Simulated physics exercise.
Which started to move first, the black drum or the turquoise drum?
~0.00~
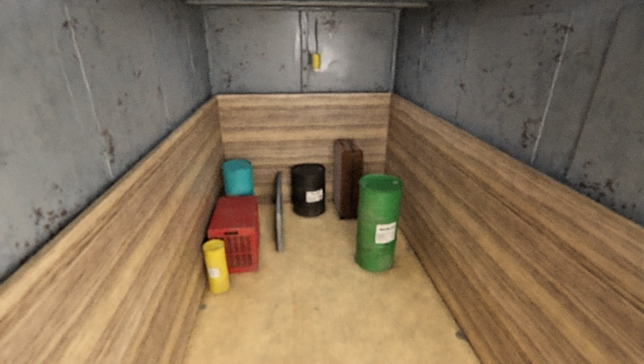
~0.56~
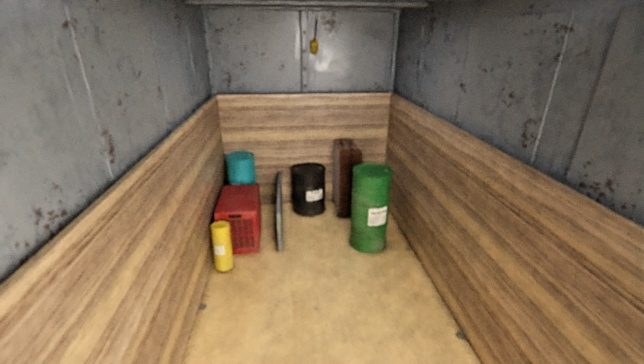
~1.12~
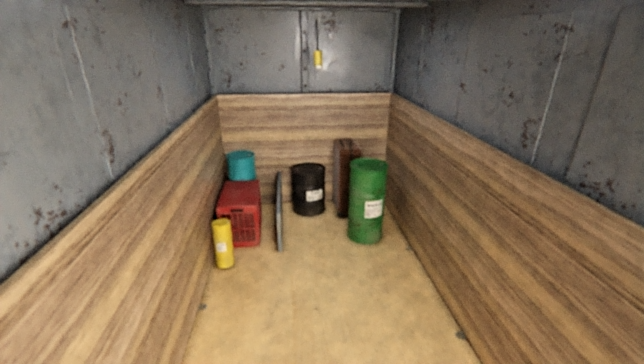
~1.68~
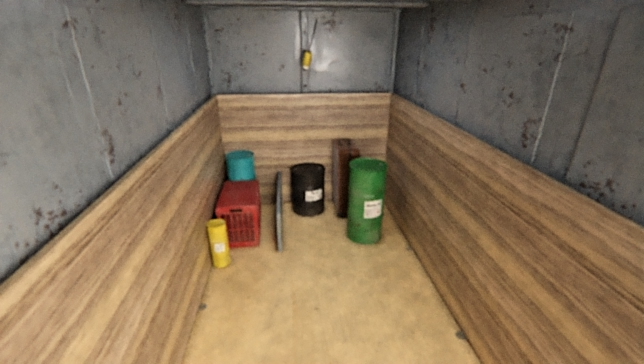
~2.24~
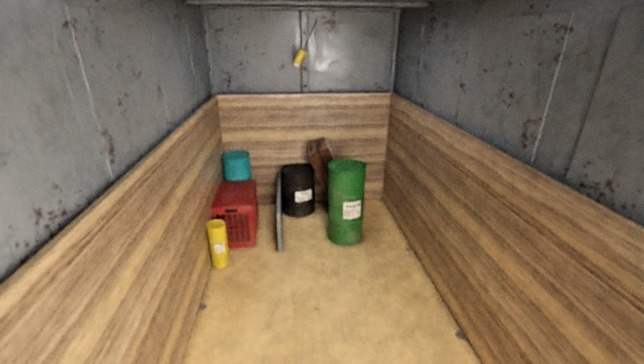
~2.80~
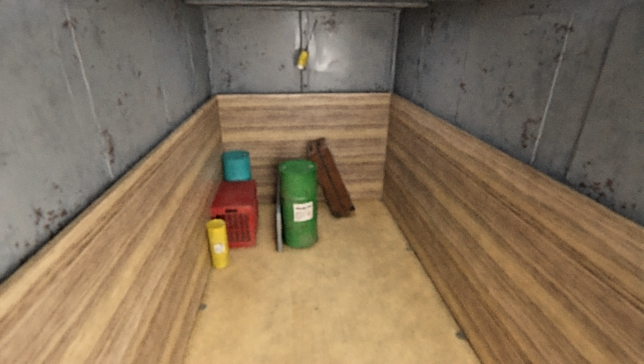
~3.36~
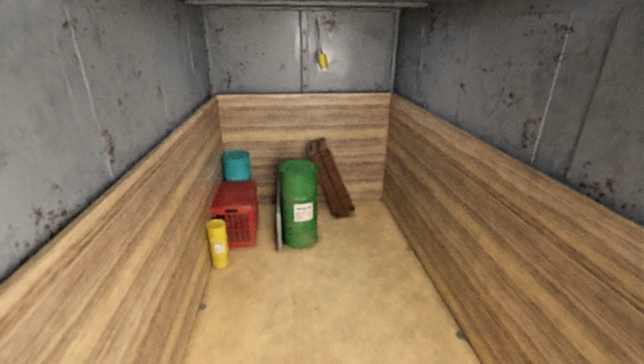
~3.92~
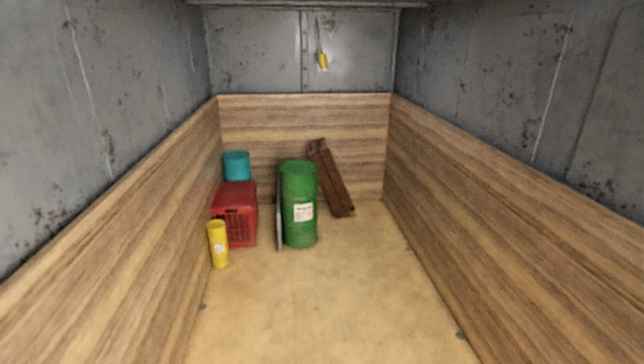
The turquoise drum moved first, shifting forwards early on, while the black drum only started moving later, when the load slid left.
